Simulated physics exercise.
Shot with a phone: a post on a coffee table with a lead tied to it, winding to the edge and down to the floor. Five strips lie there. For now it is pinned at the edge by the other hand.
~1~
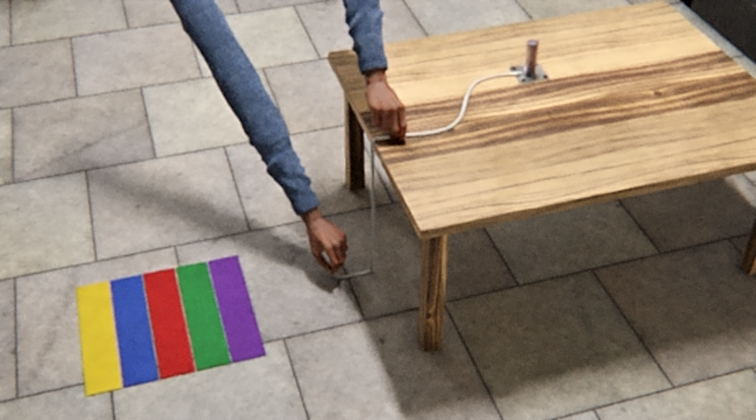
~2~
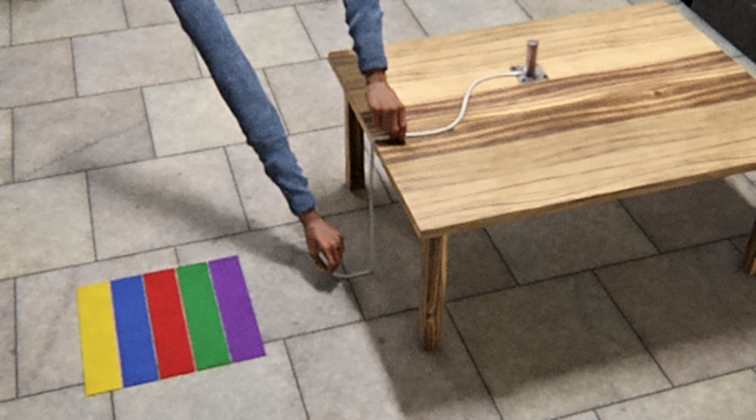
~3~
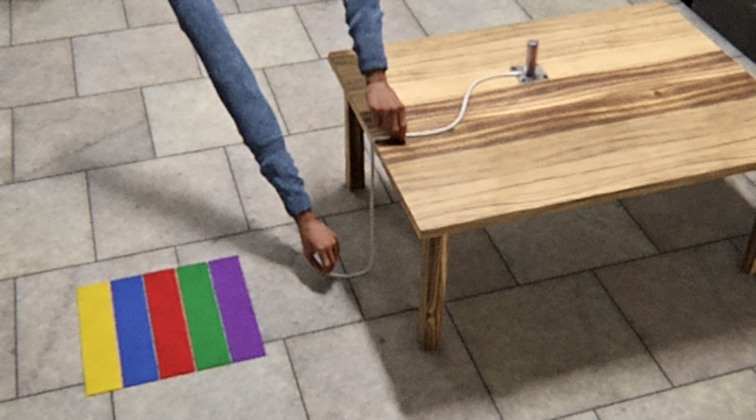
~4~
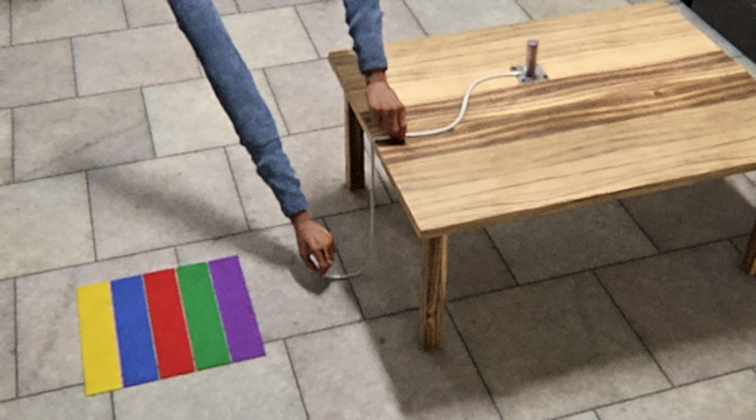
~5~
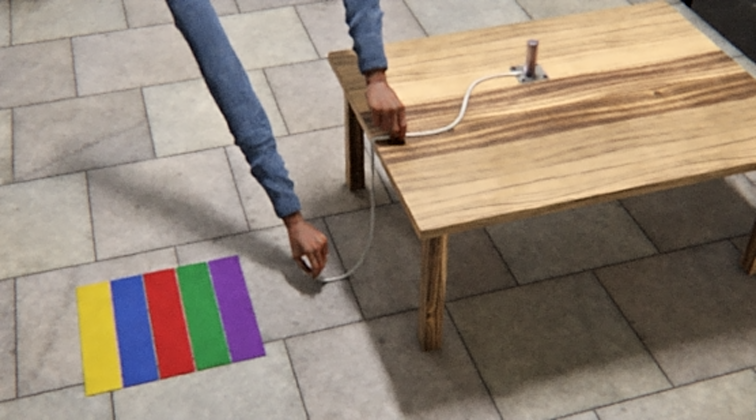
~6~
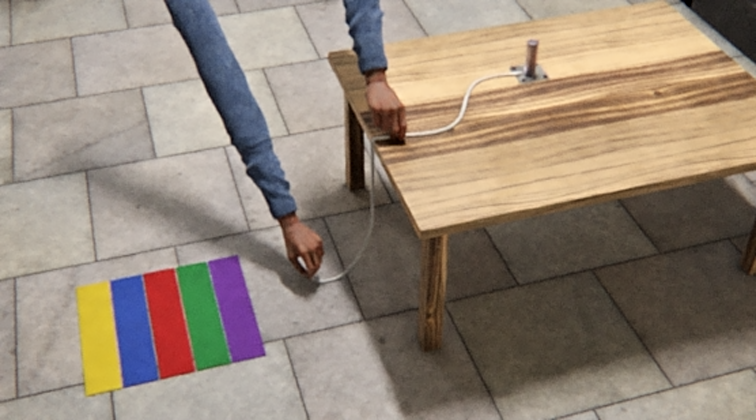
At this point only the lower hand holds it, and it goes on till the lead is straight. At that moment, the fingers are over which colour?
Over the green one.
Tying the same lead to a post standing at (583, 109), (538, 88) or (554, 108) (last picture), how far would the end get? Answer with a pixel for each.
About (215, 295), (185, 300) and (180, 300).
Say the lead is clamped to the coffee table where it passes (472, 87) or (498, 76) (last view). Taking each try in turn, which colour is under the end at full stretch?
It would be green; green.
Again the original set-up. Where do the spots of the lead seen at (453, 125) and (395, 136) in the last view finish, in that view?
First one: (421, 118); second one: (371, 143).
Early on, end near (267, 284); short of the strips.
Midway, end near (222, 293); over purple.
At the end of the slack, end near (197, 298); over green. It halts on the green strip.
